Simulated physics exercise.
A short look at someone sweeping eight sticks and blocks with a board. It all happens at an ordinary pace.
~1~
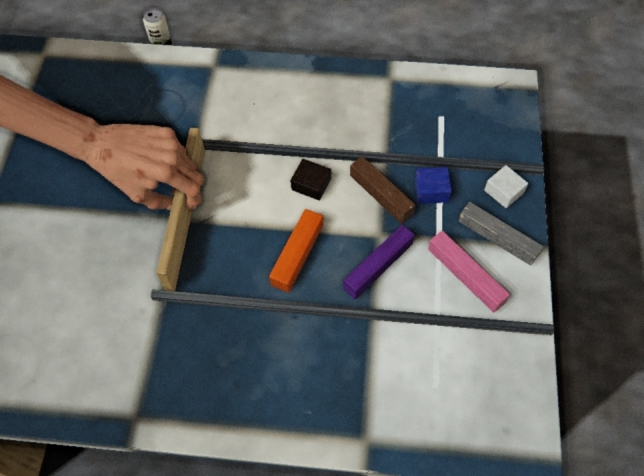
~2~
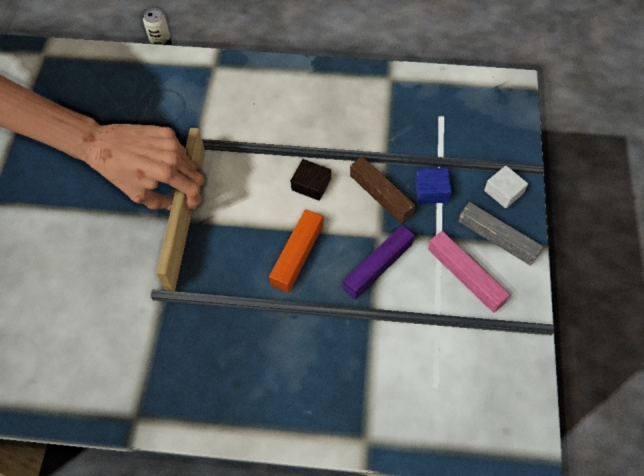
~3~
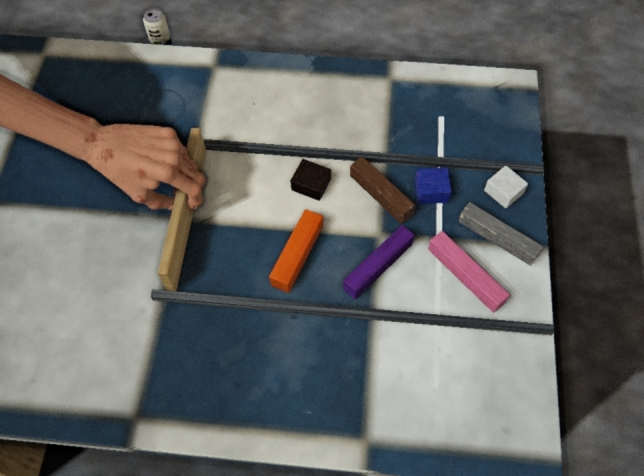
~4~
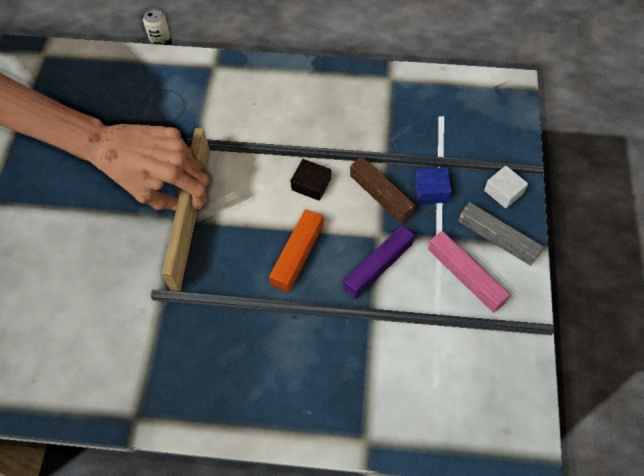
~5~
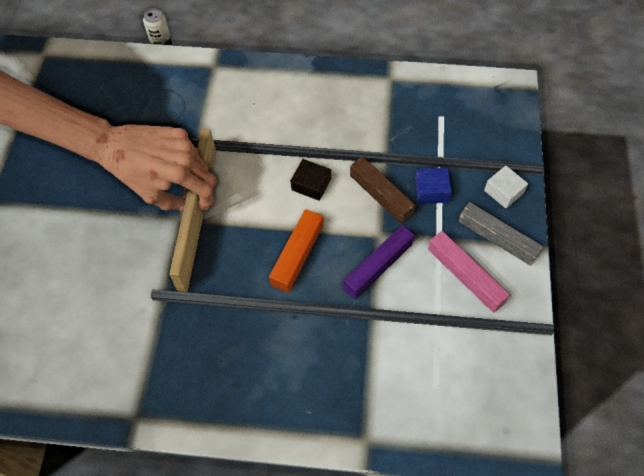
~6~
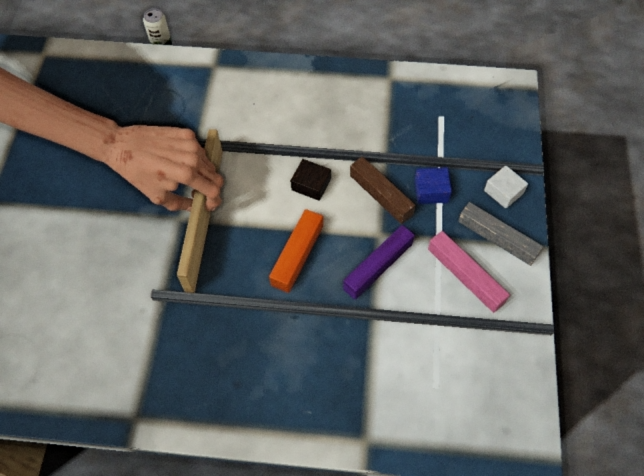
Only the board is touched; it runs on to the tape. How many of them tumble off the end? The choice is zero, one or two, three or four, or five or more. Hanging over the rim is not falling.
The number that fall off is zero.
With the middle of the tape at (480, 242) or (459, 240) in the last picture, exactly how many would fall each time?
Down on the floor: 1 and 1.
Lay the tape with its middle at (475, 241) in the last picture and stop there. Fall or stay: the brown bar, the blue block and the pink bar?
The brown bar is kept; the blue block survives; the pink bar survives.
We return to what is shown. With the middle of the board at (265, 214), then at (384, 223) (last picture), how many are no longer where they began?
0 and 5.
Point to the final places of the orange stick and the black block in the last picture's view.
First (450, 262), then (457, 188).
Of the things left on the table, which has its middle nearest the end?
Foremost is the white block.
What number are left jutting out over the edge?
It comes to 2.
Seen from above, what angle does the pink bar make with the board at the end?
Near 15 degrees.
Soon after, none off yet; white block at rest near (506, 187); grey bar at rest near (500, 234); pink bar at rest near (467, 271).
At rest, the number that fall off is zero.
